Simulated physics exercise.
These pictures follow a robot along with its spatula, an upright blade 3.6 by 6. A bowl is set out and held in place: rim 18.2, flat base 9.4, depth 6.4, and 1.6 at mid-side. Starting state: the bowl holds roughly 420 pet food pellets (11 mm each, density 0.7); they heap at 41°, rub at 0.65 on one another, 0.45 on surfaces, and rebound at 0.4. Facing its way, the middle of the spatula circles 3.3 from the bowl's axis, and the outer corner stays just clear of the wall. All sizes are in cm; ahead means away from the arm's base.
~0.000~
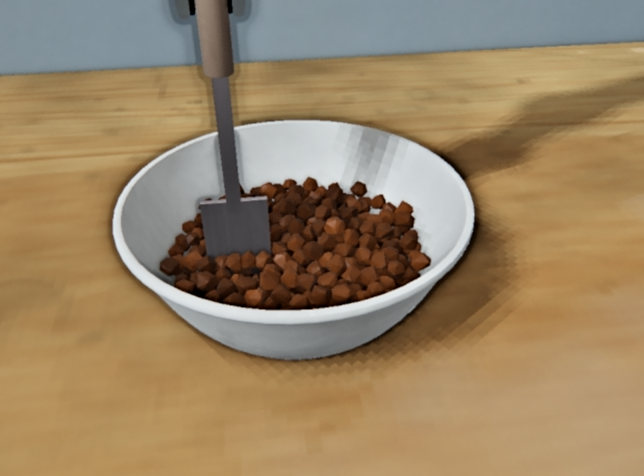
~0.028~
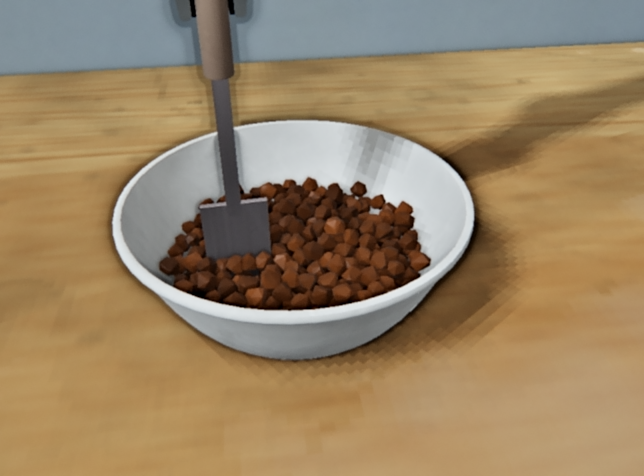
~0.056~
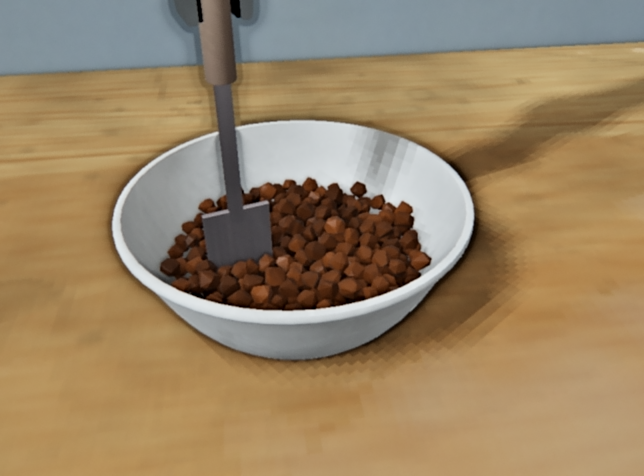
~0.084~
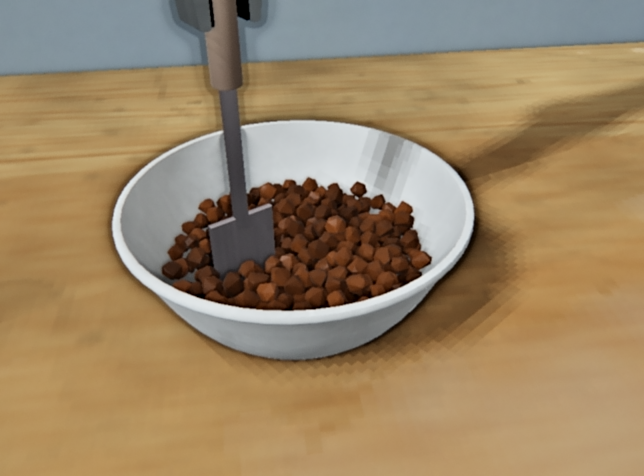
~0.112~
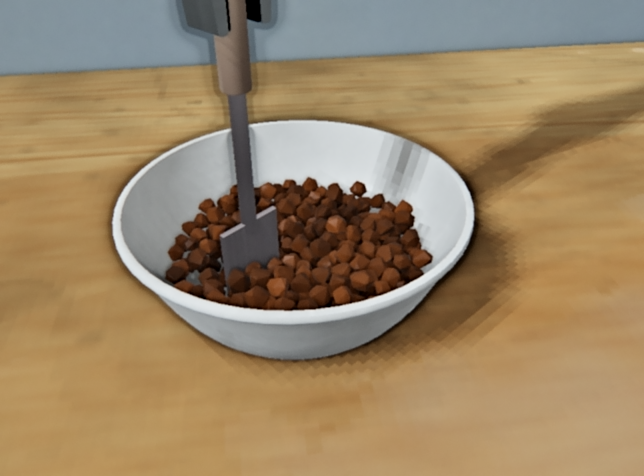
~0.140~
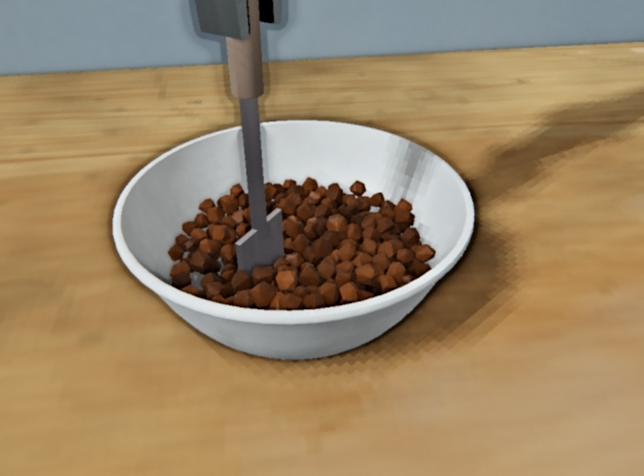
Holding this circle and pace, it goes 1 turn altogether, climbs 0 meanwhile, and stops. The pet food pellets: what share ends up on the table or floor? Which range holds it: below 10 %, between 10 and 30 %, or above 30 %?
It lies below 10 %.
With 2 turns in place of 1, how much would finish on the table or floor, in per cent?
Roughly 5 percent would end up there.
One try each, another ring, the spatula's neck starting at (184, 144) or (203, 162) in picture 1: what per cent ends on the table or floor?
Roughly 15 % and 15 %.
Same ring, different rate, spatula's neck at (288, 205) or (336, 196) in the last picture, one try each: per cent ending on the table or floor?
Roughly 5 and 15 percent, in that order.
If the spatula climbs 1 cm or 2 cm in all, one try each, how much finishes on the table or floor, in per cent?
It comes to about 0 per cent and about 0 per cent.
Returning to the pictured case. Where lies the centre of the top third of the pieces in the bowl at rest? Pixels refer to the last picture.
In the final view it lies around (227, 262).
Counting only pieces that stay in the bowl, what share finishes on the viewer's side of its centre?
Near 60 per cent of what stays in the bowl.
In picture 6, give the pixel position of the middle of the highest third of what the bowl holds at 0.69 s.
About (226, 195).
After 0.42 s, 172° round, highest piece 9 above the table; 416 in the bowl, 3 in flight or on the tool.
After 0.69 s, 291° round, highest piece 8 above the table; 413 in the bowl, 6 on the table or floor.
After 1.03 s, 0° round, highest piece 7 above the table; 412 in the bowl, 7 on the table or floor.
After 1.73 s, 0° round, highest piece 7 above the table; 412 in the bowl, 7 on the table or floor.
At rest, 412 in the bowl, 7 on the table or floor. That is 2 % on the table or floor.
